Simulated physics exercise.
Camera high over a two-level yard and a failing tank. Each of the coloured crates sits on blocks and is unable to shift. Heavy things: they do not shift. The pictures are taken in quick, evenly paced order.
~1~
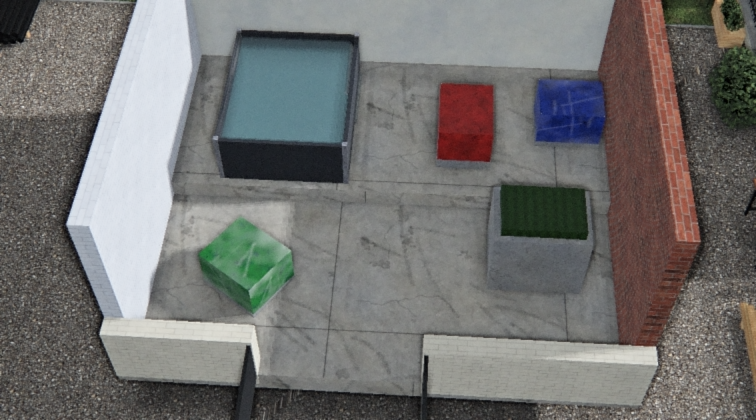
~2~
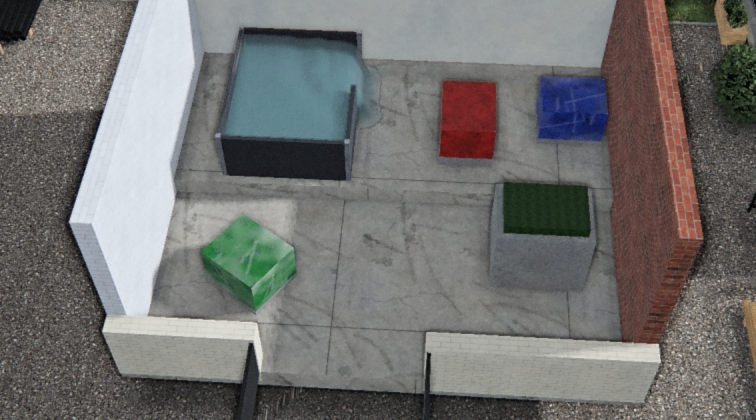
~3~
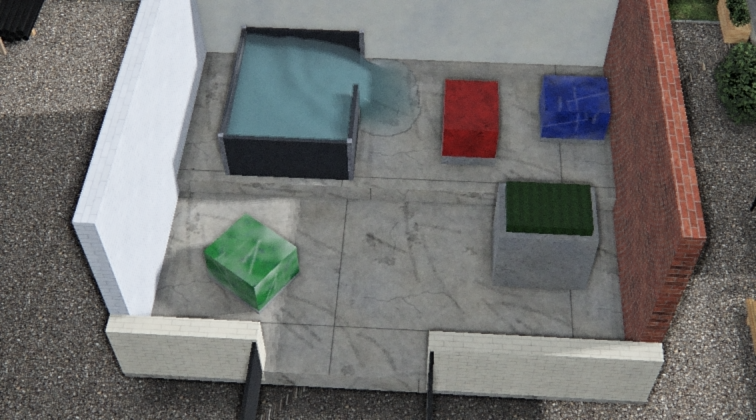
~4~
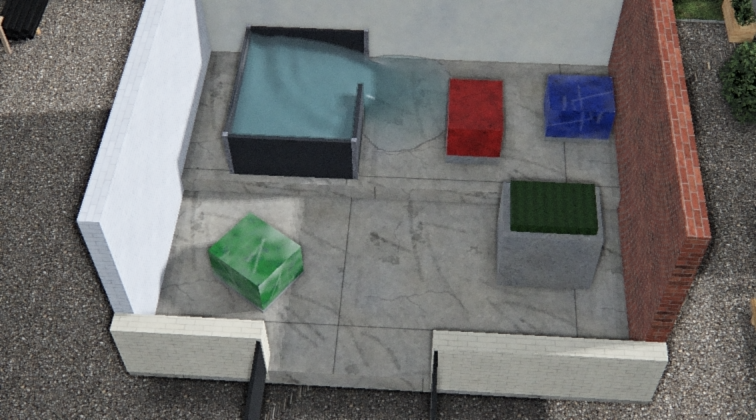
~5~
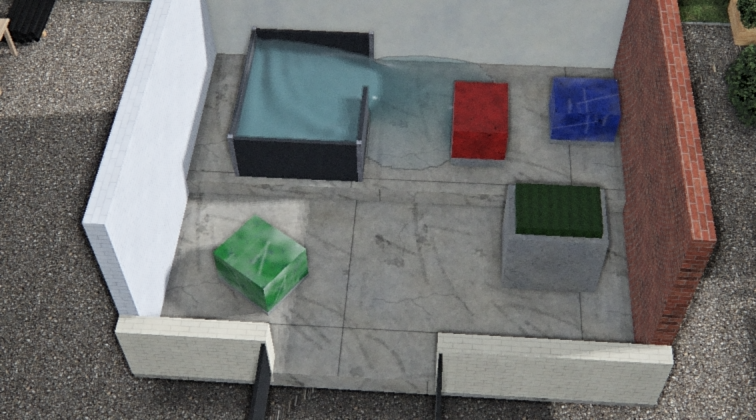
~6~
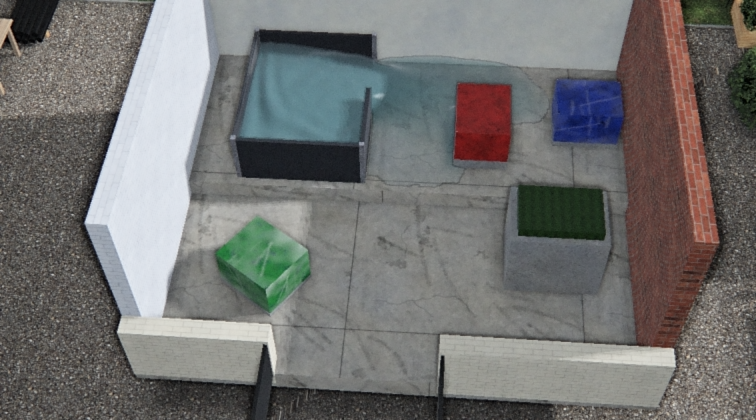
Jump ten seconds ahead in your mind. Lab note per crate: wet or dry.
Result - red crate: Wet; blue crate: Wet; green crate: Wet.
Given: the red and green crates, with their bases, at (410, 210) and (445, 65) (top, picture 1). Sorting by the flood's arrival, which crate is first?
Green one.
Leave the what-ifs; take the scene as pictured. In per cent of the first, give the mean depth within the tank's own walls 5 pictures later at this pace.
By my count, 66 per cent.
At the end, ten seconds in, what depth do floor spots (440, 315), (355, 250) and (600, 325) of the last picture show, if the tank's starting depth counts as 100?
About 10, 4 and 8 percent, in that order.
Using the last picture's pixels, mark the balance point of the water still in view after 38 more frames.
Around pixel (424, 160).
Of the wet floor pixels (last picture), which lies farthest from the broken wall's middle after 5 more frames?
I'd say around (614, 76).
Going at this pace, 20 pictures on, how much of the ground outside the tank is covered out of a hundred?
That works out to some 70 in a hundred.
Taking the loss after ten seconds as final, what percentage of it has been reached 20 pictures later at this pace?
Around 5 per cent.
A moment on, water covers 25 % of the floor; the red crate water round its plinth, the blue crate water round its plinth, the green crate not reached.
Next, water covers 45 % of the floor; the red crate water round its plinth, the blue crate water round its plinth, the green crate not reached.
Then, water covers 70 % of the floor; the red crate water round its plinth, the blue crate water round its plinth, the green crate water round its plinth.
Later, water covers 80 % of the floor; the red crate water round its plinth, the blue crate water round its plinth, the green crate water round its plinth.
In the end, water covers 95 % of the floor; the red crate was topped, the blue crate was topped, the green crate was topped.
